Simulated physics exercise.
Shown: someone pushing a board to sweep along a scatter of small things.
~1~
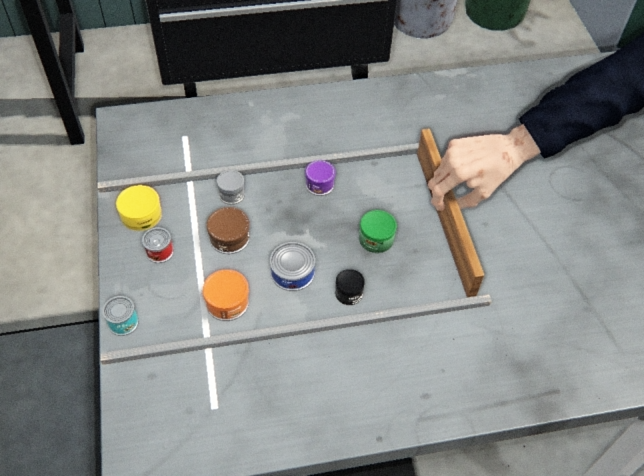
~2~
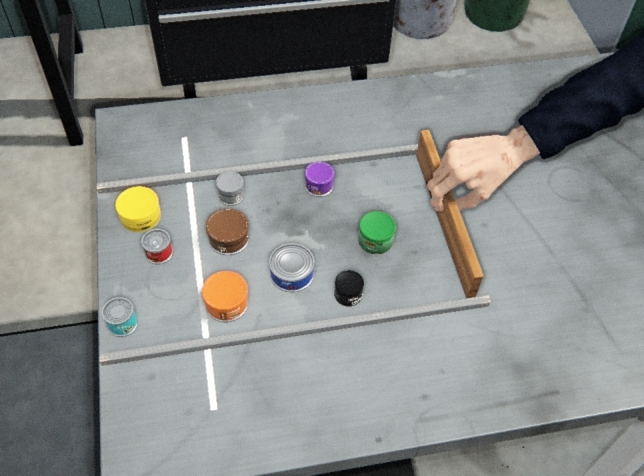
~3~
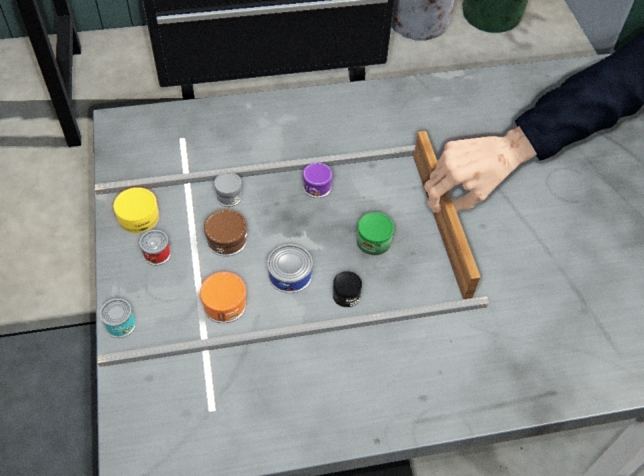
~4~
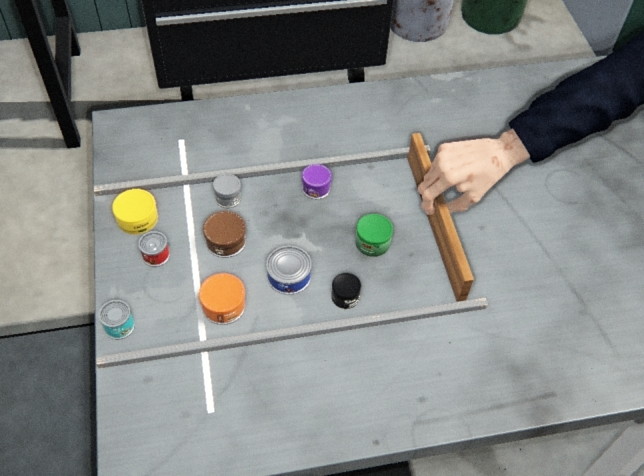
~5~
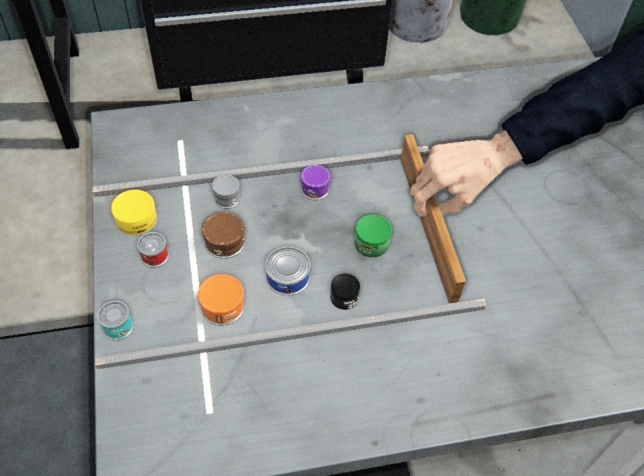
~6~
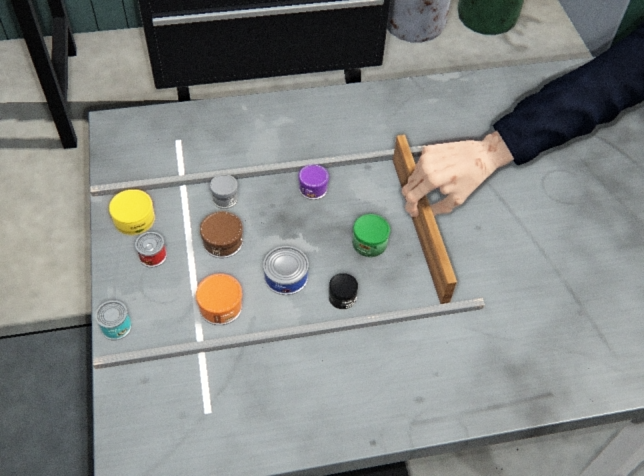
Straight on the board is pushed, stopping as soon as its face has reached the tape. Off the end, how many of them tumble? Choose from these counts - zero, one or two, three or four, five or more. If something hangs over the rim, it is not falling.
Count: Zero.
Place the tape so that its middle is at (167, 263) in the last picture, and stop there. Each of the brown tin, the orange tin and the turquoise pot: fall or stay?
The brown tin is kept; the orange tin holds on; the turquoise pot comes down.
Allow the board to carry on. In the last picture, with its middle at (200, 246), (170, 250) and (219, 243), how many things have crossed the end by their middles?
It would be 0, 1 and 0.
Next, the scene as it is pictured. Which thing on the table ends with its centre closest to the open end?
That's the turquoise pot.
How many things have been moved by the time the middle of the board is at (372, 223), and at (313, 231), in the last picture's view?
The number moved is 1 and then 4.
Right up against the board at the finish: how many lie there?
Count recorded: 5.
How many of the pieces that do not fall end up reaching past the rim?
The number overhanging is 0.
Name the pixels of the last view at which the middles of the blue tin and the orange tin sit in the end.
First object about (172, 293); second object about (145, 327).
A little later, none off yet; turquoise pot at rest near (114, 321); yellow tub at rest near (133, 213); red tin at rest near (151, 250).
When it is over, the number that fall off is zero.
